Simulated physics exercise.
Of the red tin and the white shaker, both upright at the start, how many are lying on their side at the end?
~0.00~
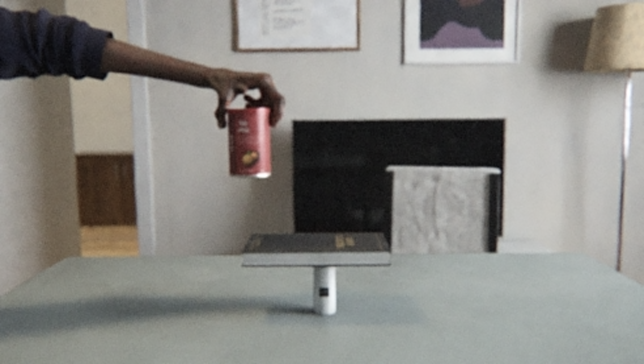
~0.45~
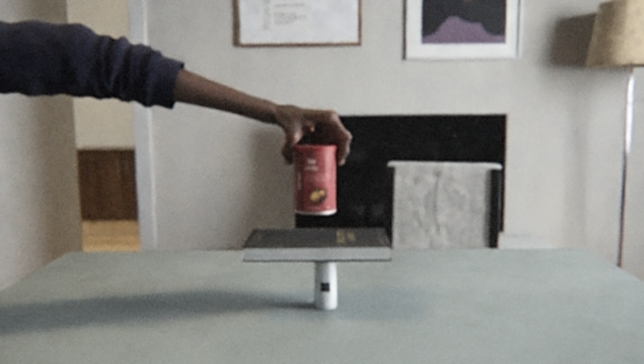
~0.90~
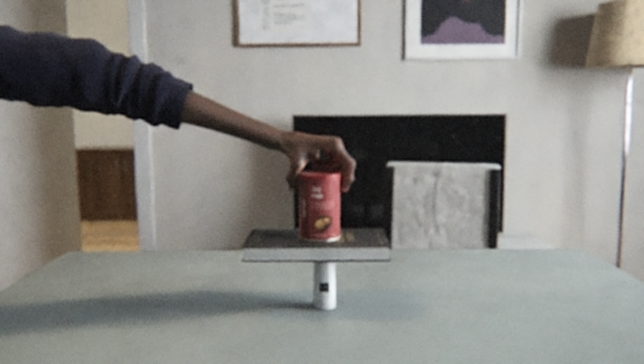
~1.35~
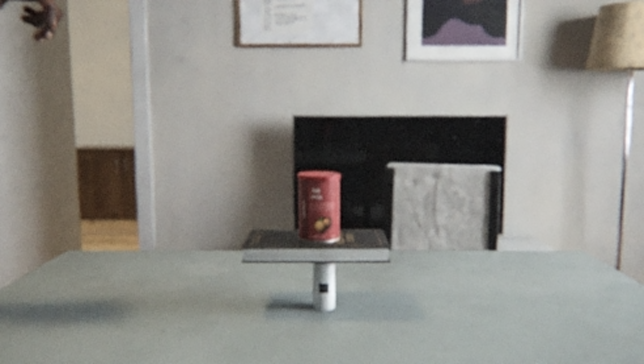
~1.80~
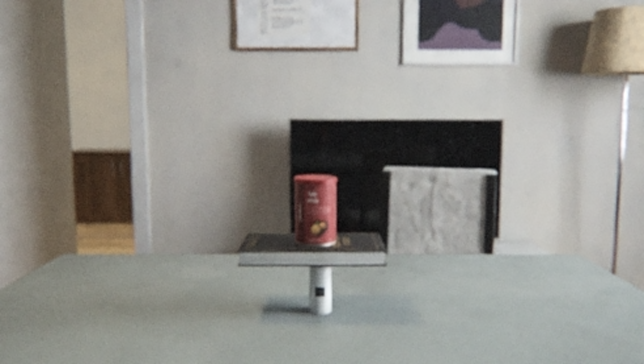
None of them are, as the red tin still stands on the book and the white shaker still stands beneath it.
